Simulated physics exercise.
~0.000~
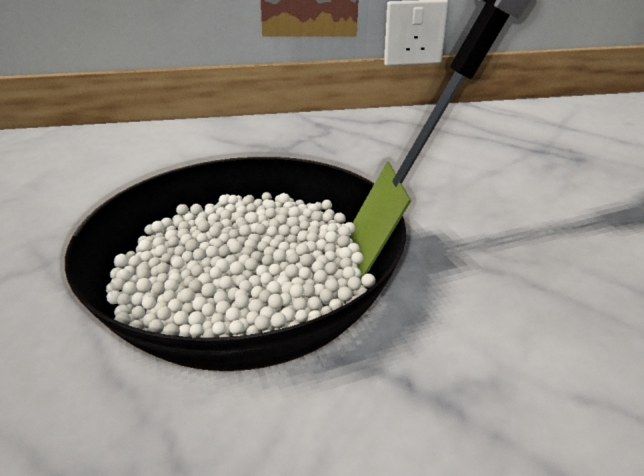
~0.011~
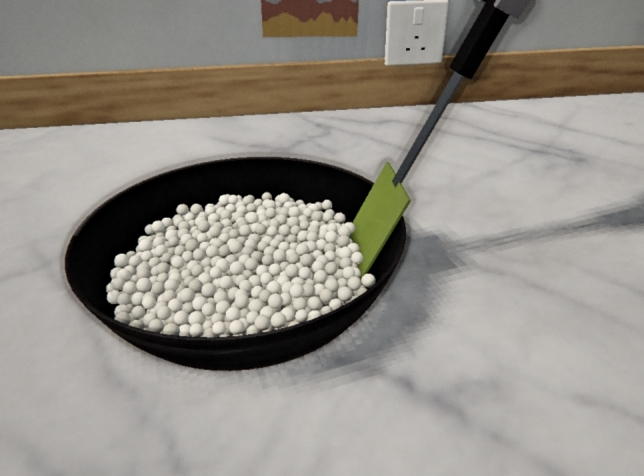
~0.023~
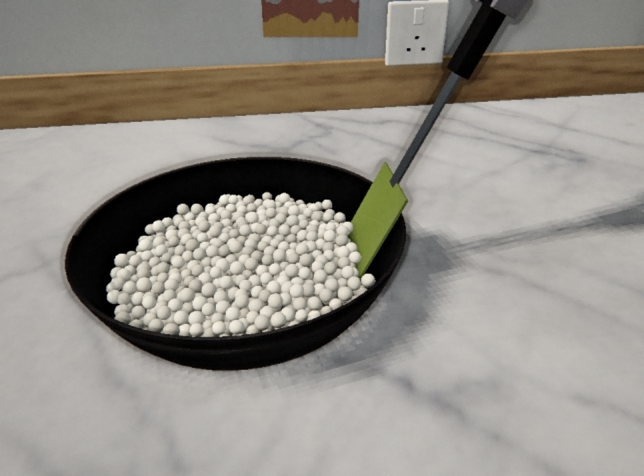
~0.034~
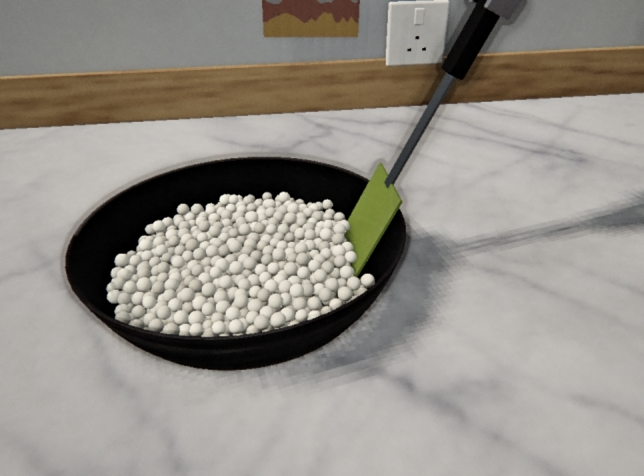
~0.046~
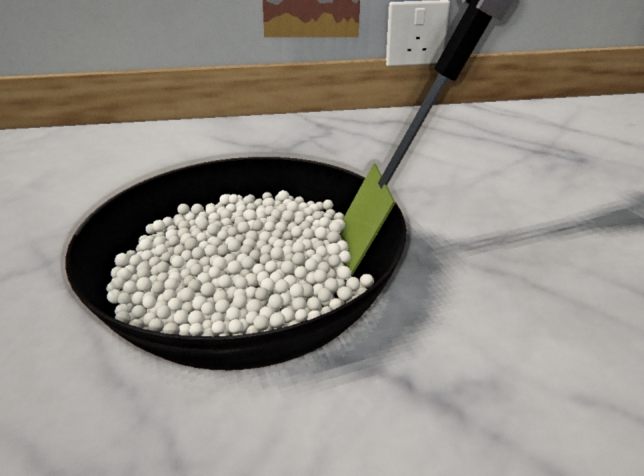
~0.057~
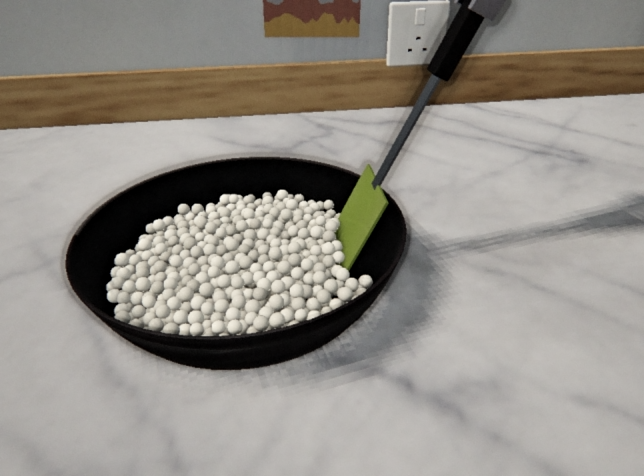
A green spatula shifts slightly left against white beads heaped in a black frying pan.
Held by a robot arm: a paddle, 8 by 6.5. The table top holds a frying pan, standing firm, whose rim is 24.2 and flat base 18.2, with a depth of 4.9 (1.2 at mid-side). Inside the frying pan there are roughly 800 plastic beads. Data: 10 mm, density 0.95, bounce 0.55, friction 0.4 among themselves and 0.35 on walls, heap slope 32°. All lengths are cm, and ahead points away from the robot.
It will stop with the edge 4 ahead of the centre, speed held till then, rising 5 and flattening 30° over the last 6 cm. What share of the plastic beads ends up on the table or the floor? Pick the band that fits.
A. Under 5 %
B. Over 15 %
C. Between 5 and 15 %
A, under 5 %.
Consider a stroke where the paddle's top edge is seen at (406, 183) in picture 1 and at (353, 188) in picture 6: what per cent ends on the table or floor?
Near 10 in a hundred.
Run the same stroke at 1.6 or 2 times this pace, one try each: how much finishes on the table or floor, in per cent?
Around 0 per cent, then around 5 per cent, would end on the table or floor.
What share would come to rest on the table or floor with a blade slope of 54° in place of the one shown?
Estimate for that slope: Some 0 per cent.
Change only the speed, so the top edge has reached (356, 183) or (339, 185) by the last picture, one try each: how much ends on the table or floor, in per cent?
That comes to some 5 and some 10 percent, in that order.
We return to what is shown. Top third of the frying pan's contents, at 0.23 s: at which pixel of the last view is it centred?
Around (209, 248).
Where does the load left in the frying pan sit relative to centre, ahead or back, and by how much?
The balance point is about 2.5 cm ahead.
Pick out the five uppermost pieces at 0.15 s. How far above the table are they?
Somewhere around 4 centimetres high.
After 0.15 s, sloping 64°, highest piece 4 above the table; 805 in the frying pan.
After 0.23 s, sloping 48°, highest piece 6 above the table; 805 in the frying pan.
After 0.48 s, sloping 34°, highest piece 4 above the table; 805 in the frying pan.
After 1.53 s, sloping 34°, highest piece 4 above the table; 805 in the frying pan.
At rest, 805 in the frying pan. That is 0 % on the table or floor.
